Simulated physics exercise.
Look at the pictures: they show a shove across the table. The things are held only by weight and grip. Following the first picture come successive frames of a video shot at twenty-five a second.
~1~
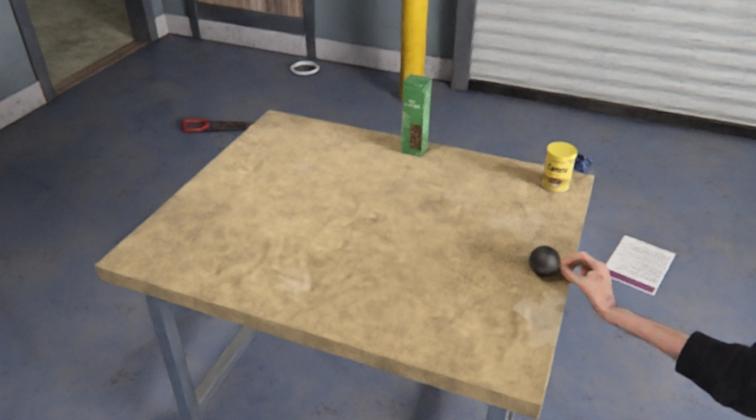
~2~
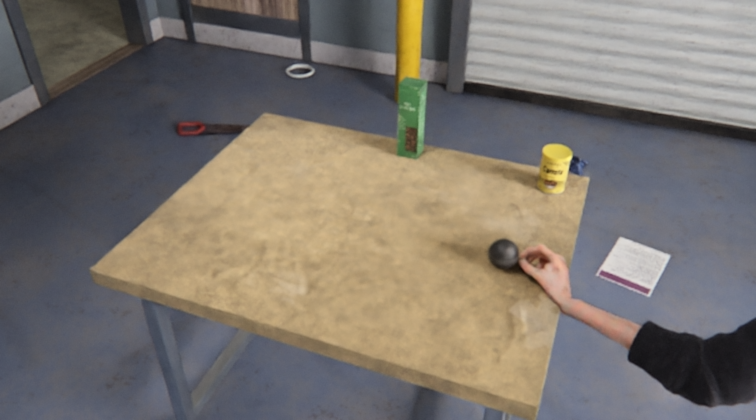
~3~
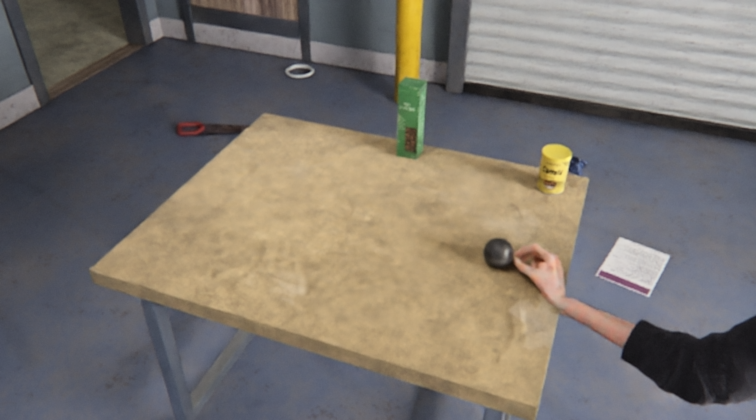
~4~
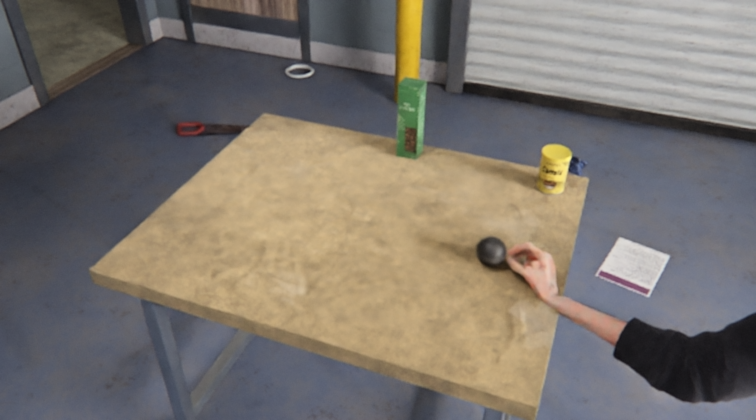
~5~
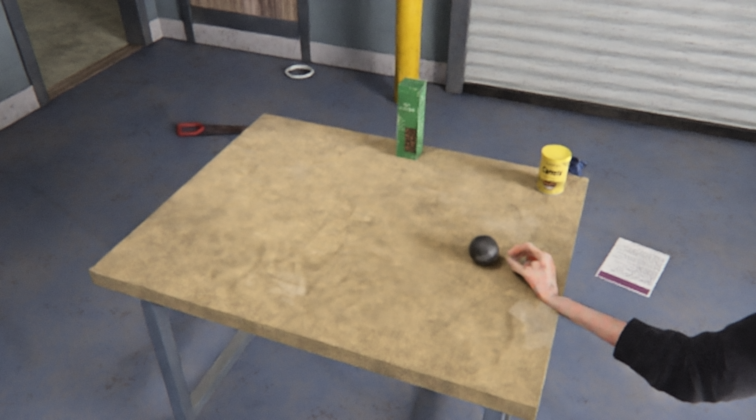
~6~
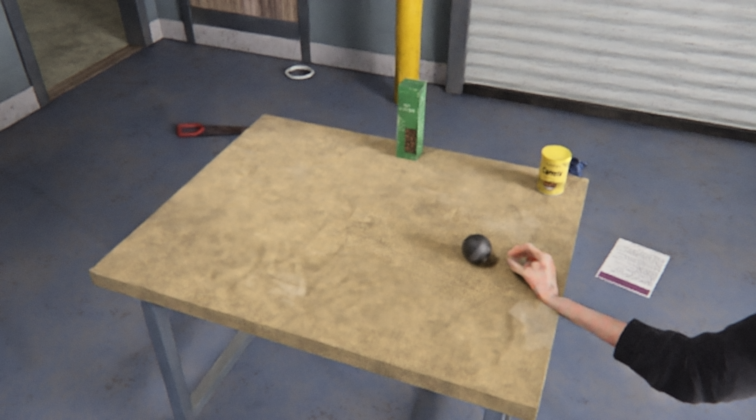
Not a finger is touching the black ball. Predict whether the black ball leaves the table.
It is going to end its trip on the table.
Then, 0.20 s past the last view, black ball displaced about its own width near (447, 241).
Then, 0.40 s past the last view, black ball displaced well along near (426, 237).
Finally, moved from the start, black ball. Final places as the last picture's camera would see them, black ball near (410, 233).
